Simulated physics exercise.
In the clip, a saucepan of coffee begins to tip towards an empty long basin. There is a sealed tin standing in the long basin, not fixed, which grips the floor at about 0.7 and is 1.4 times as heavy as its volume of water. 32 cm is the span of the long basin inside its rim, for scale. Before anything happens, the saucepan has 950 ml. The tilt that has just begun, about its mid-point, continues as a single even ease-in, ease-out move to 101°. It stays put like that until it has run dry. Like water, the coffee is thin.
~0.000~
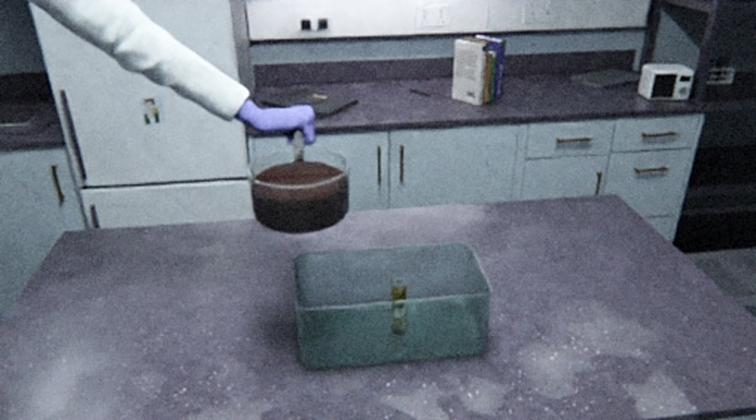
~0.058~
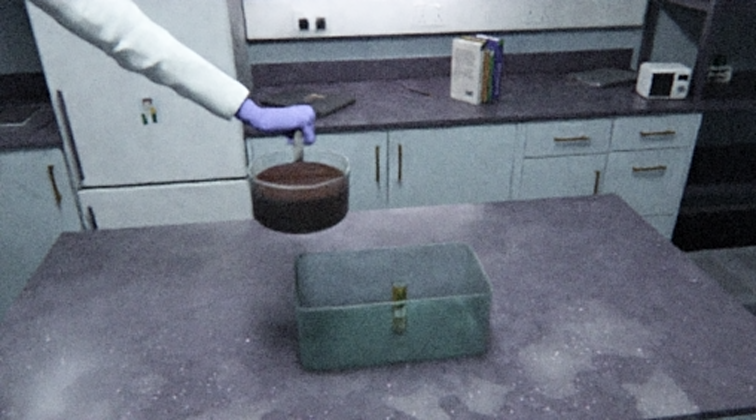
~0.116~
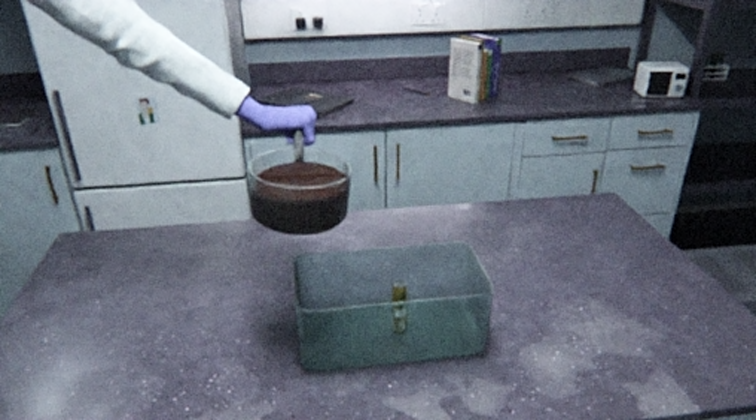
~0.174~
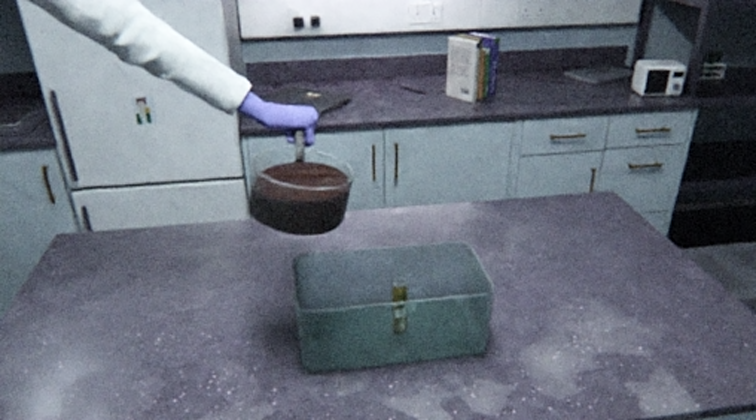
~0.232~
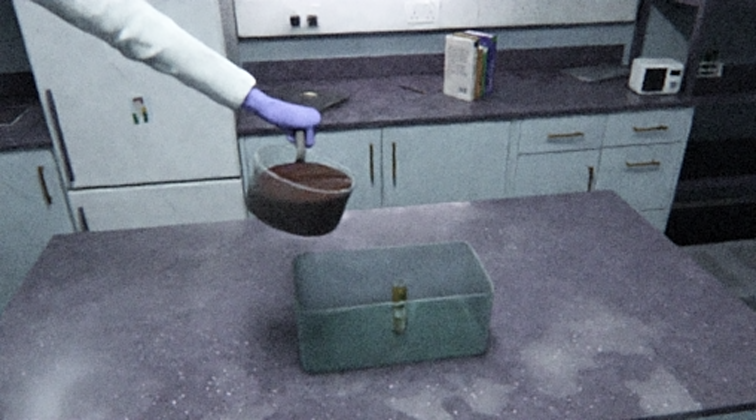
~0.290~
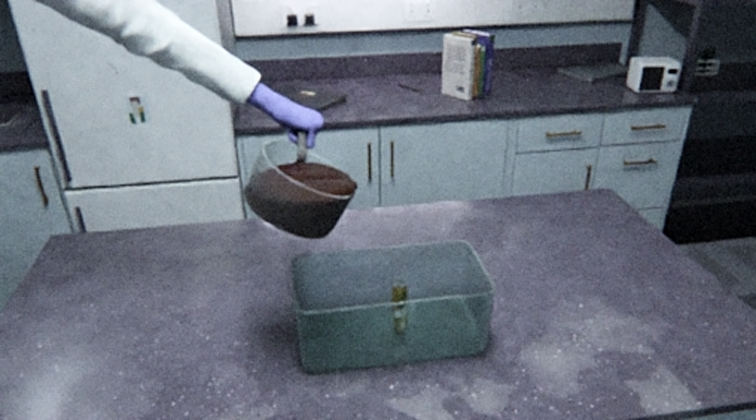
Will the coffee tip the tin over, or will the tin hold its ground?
Bet it can't stay vertical.
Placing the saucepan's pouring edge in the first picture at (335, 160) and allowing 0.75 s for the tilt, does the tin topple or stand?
After that, the tin overturns.
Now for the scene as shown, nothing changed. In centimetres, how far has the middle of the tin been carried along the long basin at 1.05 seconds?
Roughly 3 cm.
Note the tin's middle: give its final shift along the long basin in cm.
The middle of the tin ends some 7.5 cm along the basin.
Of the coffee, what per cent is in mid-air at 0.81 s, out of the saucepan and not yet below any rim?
I'd put it at about 10 per cent of the liquid.
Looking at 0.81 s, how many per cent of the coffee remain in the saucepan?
Close to 10 percent of the whole amount.
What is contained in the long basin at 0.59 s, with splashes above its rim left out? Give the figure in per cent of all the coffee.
Around 20 percent.
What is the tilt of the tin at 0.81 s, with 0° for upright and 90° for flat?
Near 0 degrees.
Then, 0.59 s in, the tilt is 85° and 38 per cent is still to pour; the tin stands where it began.
Then, 0.81 s in, the tilt is 101° and 9 per cent is still to pour; the tin stands 1 cm from where it began.
Then, 1.05 s in, the tilt is 101° and 1 per cent is still to pour; the tin leans 21°.
Then, 1.30 s in, the tilt is 101° and 0 per cent is still to pour; the tin lies on its side.
Finally, the tin lies on its side.
